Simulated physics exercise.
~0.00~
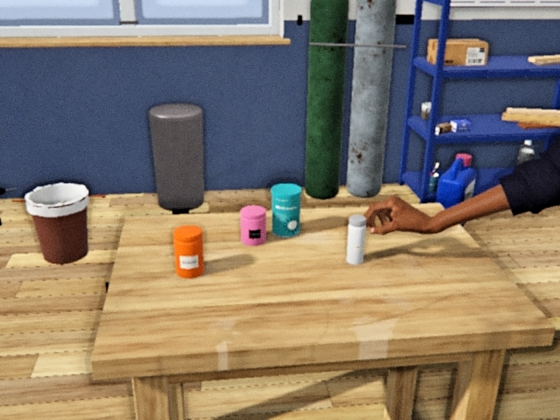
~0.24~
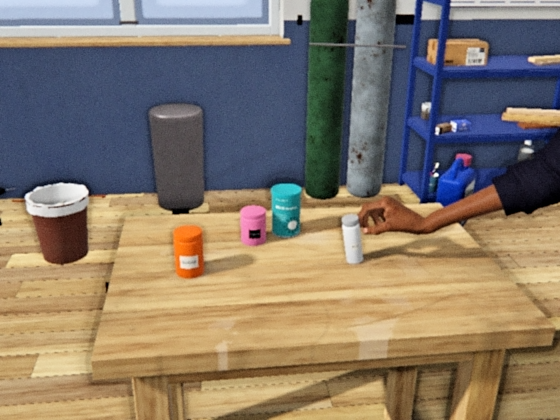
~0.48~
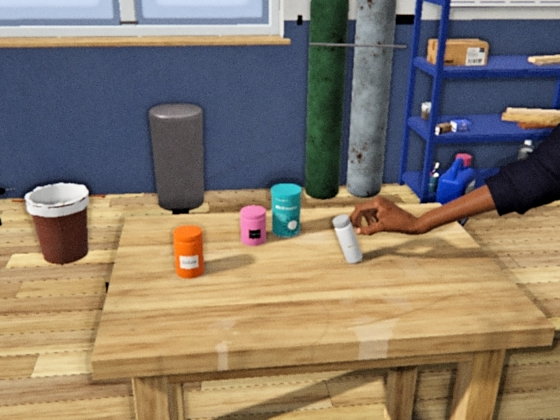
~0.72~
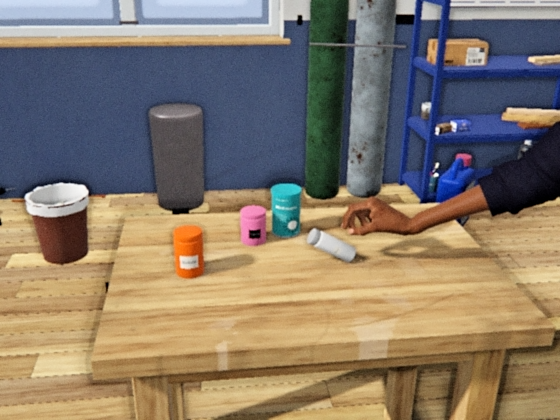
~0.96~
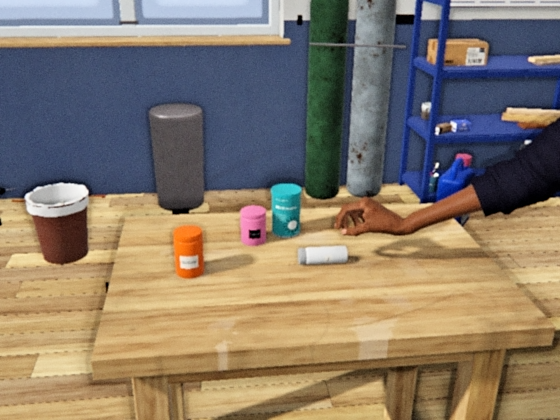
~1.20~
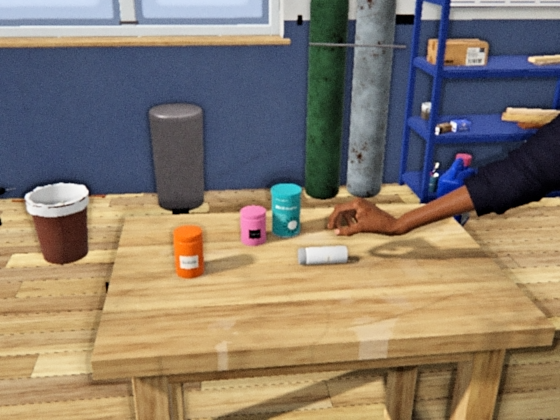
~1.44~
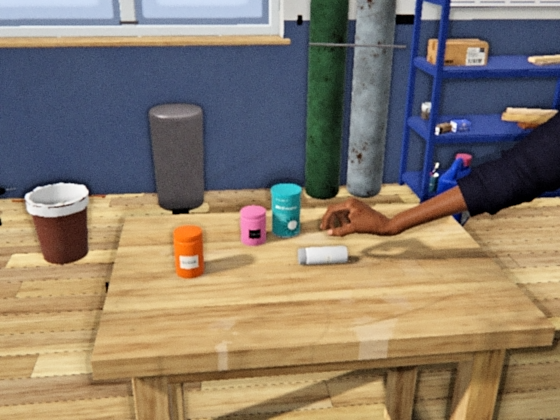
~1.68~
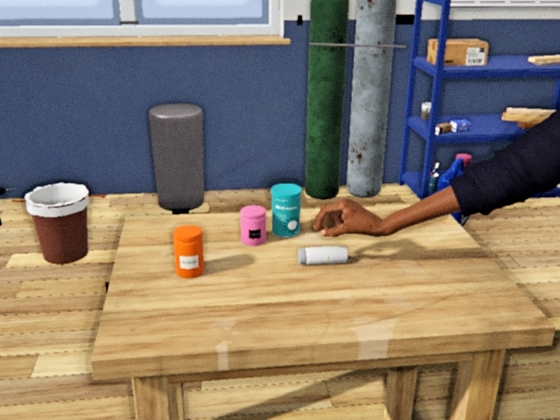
White shaker tipping over as a fingertip pushes it left, ending on its side near pink, turquoise and orange containers.
